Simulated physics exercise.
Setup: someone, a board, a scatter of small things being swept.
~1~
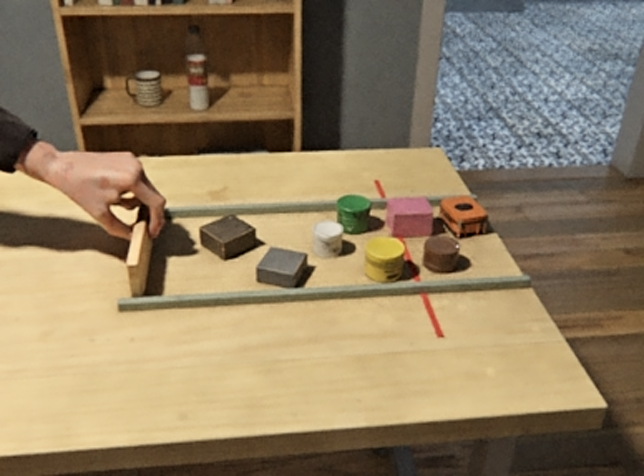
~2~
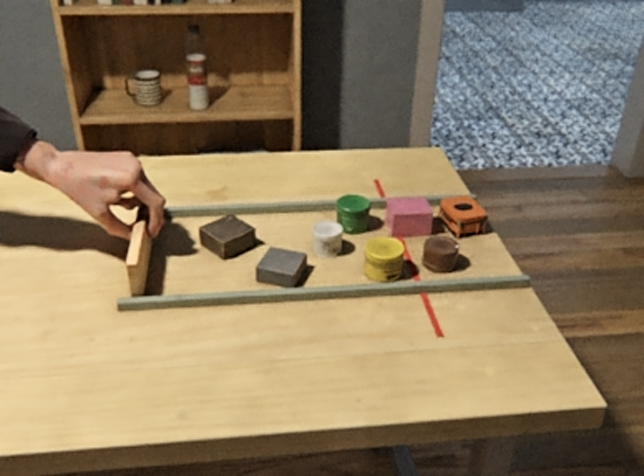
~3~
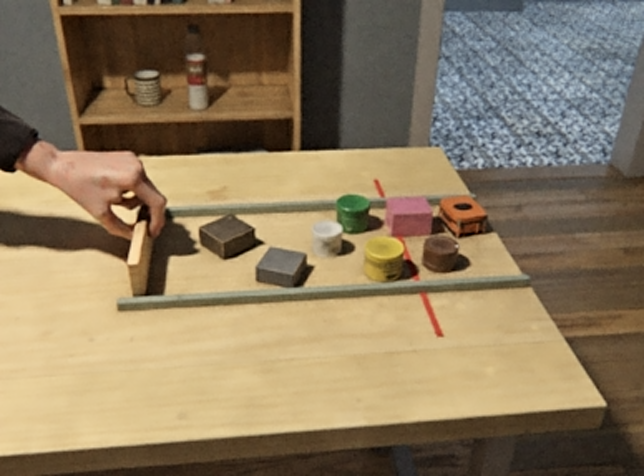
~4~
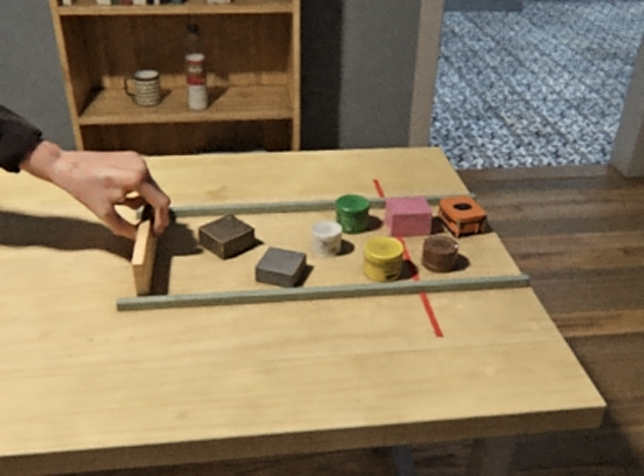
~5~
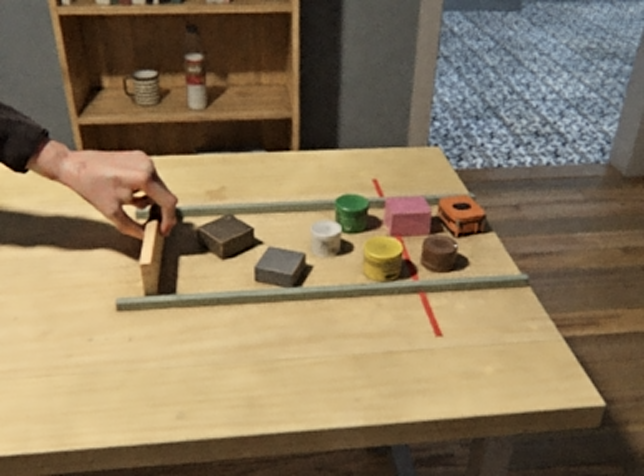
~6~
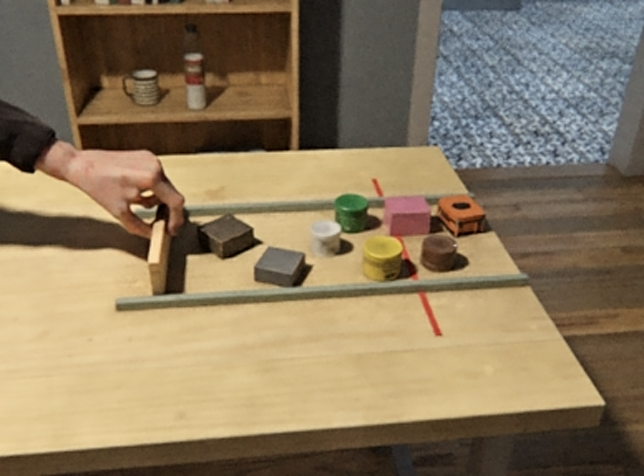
On a wooden table, a hand held a small board upright between two rails and slid it slightly right toward some scattered blocks and little tubs, which stayed where they were.
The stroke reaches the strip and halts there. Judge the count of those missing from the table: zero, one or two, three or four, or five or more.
My judgement: Zero.
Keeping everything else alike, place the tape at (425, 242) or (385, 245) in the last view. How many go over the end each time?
2, then 0.
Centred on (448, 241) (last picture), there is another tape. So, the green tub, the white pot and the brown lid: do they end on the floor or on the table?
The green tub stays put, the white pot topples down, the brown lid topples down.
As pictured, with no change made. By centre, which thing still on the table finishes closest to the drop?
That is the orange case.
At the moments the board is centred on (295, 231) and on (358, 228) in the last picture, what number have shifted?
At that stage 3; at the next, 7.
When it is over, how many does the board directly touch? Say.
The answer is 3.
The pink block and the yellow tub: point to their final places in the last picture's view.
Roughly (448, 211); the other one roughly (469, 253).
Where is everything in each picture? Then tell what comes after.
Orange case (463, 217); brown lid (441, 254); pink block (409, 217); board (143, 239); tape (403, 245), in the first frame.
Brown lid (440, 254); green tub (353, 214), in the second frame.
Pink block (408, 216); white pot (327, 239), in the third frame.
Orange case (461, 216); board (148, 239), in the fourth frame.
Brown lid (439, 253); grey block (280, 267), in the fifth frame.
Orange case (460, 215); brown lid (439, 253); pink block (407, 216); board (162, 238); tape (401, 243), in the sixth frame.
Early on, none off yet; orange case at rest near (460, 215); brown lid at rest near (439, 253); pink block at rest near (407, 216).
A while later, none off yet; orange case at rest near (460, 215); brown lid travelled about its own width near (467, 250); pink block travelled a little near (421, 214).
Finally, the number that fall off is zero.
